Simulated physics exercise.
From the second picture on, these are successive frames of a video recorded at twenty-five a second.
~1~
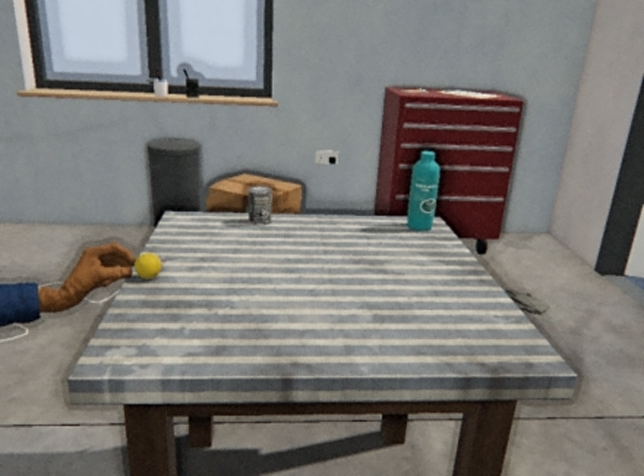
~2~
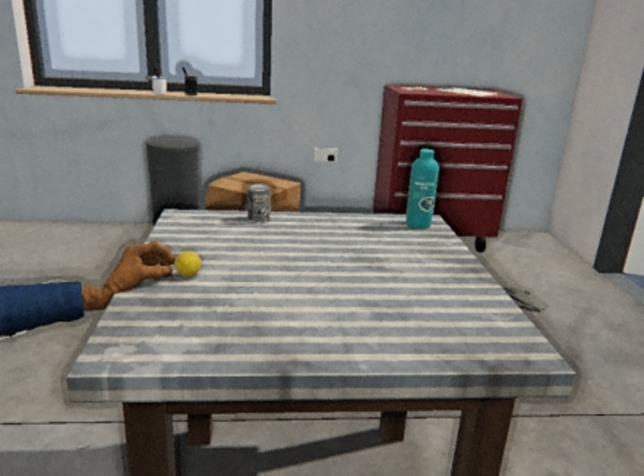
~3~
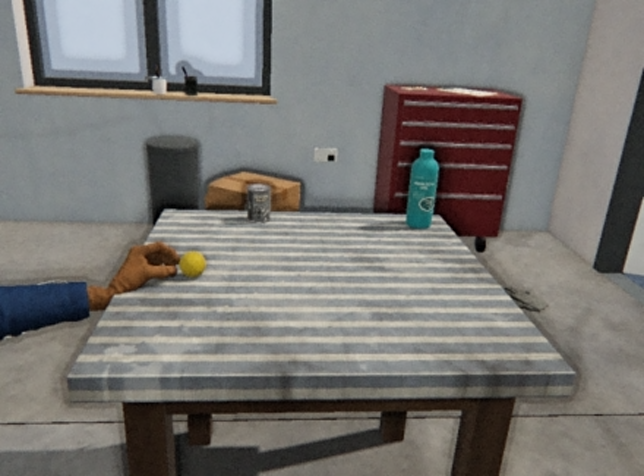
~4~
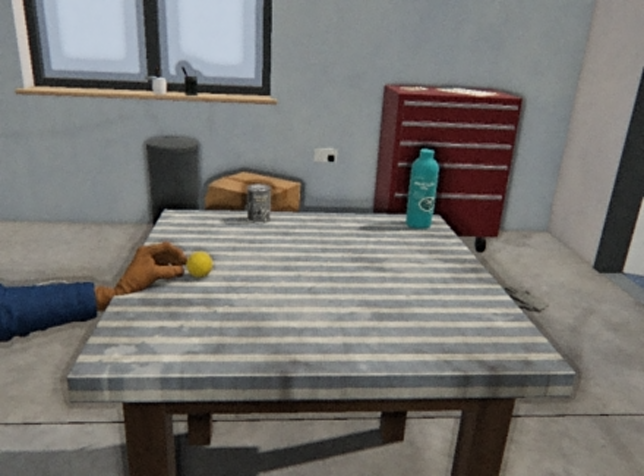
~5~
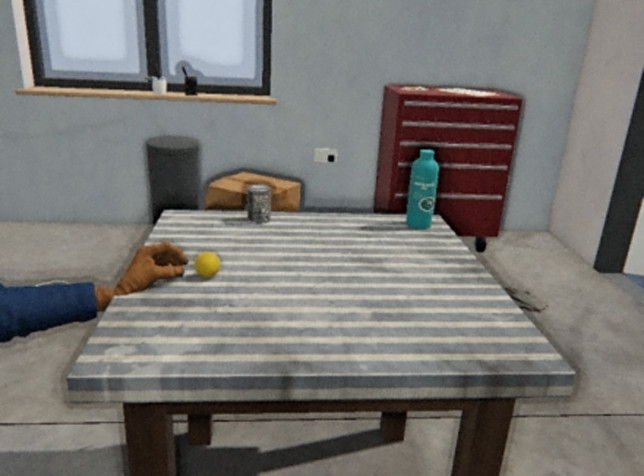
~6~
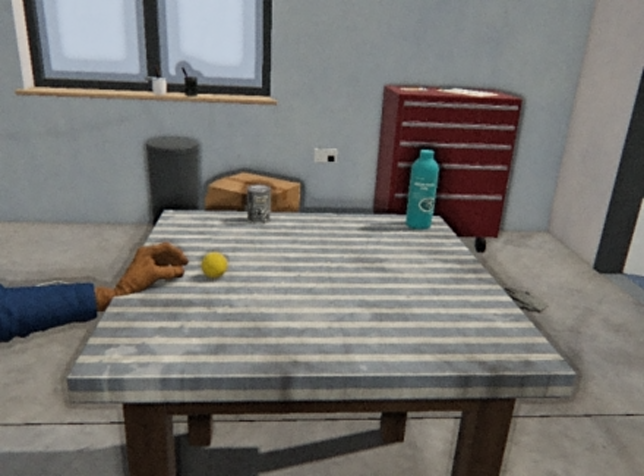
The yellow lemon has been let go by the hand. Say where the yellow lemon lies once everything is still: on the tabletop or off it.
On the tabletop.
Then, 0.10 s after the last picture, yellow lemon rolled about its own width near (231, 266).
Then, 0.20 s after the last picture, yellow lemon rolled well along near (244, 266).
Then, 0.30 s after the last picture, yellow lemon rolled well along near (256, 266).
Then, 0.50 s after the last picture, yellow lemon rolled well along near (270, 266).
At rest, moved from the start, yellow lemon. Seen from the same camera at the end, yellow lemon near (276, 266).
